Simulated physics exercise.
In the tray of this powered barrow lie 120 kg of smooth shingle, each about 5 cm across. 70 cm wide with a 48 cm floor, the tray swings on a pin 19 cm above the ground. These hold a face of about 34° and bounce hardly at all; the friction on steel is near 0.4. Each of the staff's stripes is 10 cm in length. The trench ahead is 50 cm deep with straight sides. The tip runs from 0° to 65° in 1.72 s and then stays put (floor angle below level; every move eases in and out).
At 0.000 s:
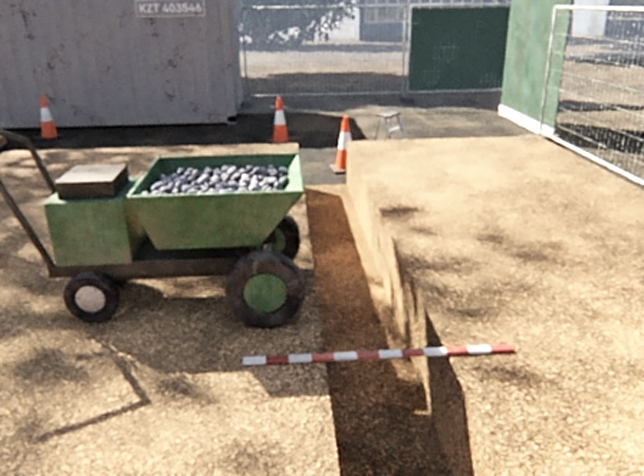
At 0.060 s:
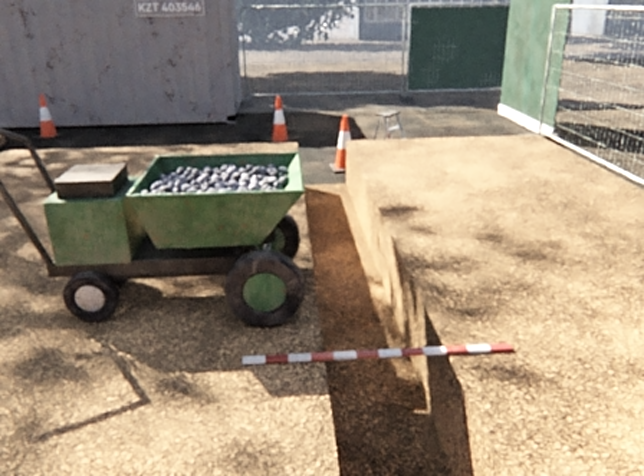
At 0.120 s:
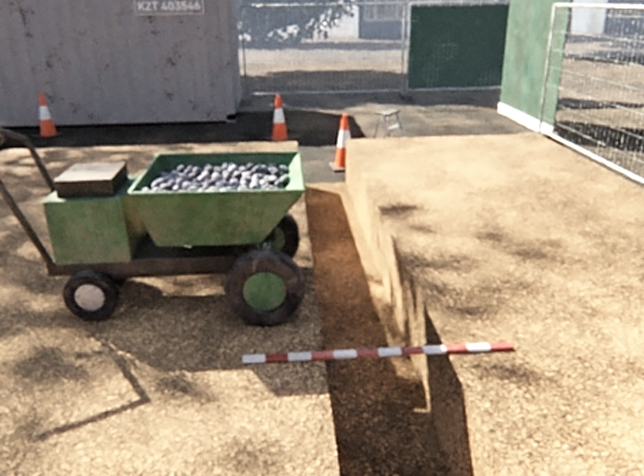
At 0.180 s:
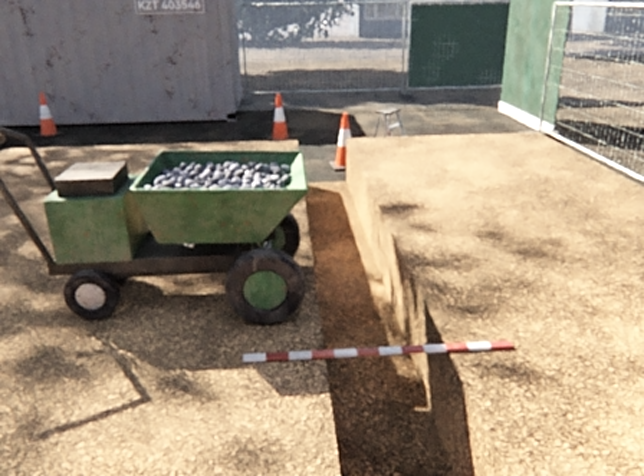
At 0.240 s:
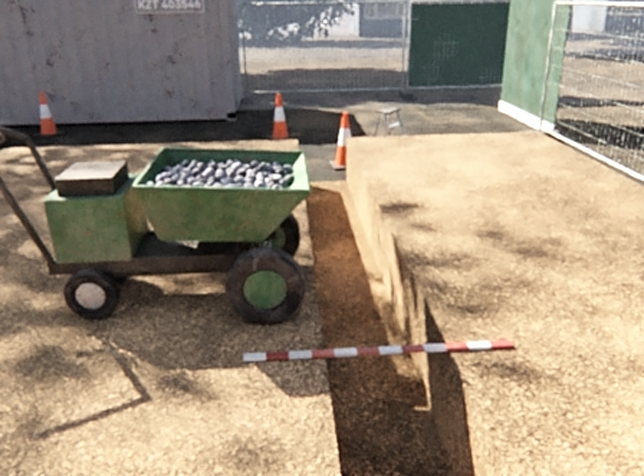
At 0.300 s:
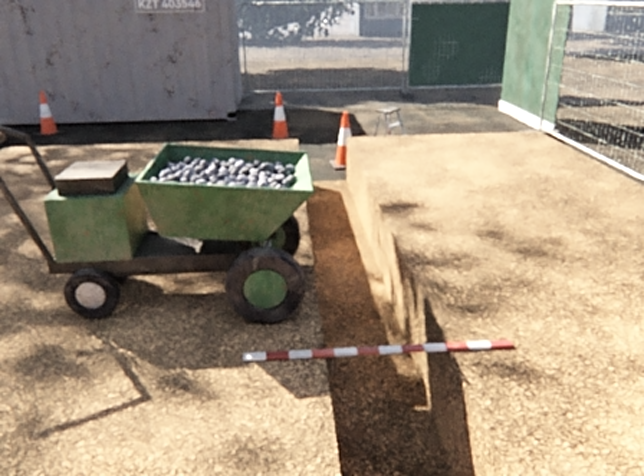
In this clip, a green powered barrow loaded with smooth grey stones stands on sandy ground beside a narrow trench, and its tray slowly tilts slightly toward the right while the barrow itself stays still.
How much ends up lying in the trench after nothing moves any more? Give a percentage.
A share of about 90 per cent.
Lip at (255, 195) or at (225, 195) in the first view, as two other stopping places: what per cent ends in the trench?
Roughly 100 in a hundred from the first, 100 in a hundred from the second.
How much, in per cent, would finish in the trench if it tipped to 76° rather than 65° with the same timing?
Share in trench: Approx. 90%.
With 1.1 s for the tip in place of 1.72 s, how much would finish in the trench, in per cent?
About 80 percent, I'd say.
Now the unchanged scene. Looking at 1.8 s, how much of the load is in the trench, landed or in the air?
Around 45 per cent of it, at that instant.
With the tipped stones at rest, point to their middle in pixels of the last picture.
The tipped stones centre close to (388, 354).
After 1.3 s the floor is at 55°; 100 % in the tray; the foremost stones are at (372, 232).
After 1.8 s the floor is at 65°; 50 % in the tray, 43 % in the trench, 6 % past the trench; the foremost stones are at (462, 283).
After 2.2 s the floor is at 65°; 25 % in the tray, 65 % in the trench, 10 % past the trench; the foremost stones are at (510, 283).
After 4.1 s the floor is at 65°; 0 % in the tray, 90 % in the trench, 10 % past the trench; the foremost stones are at (520, 275).
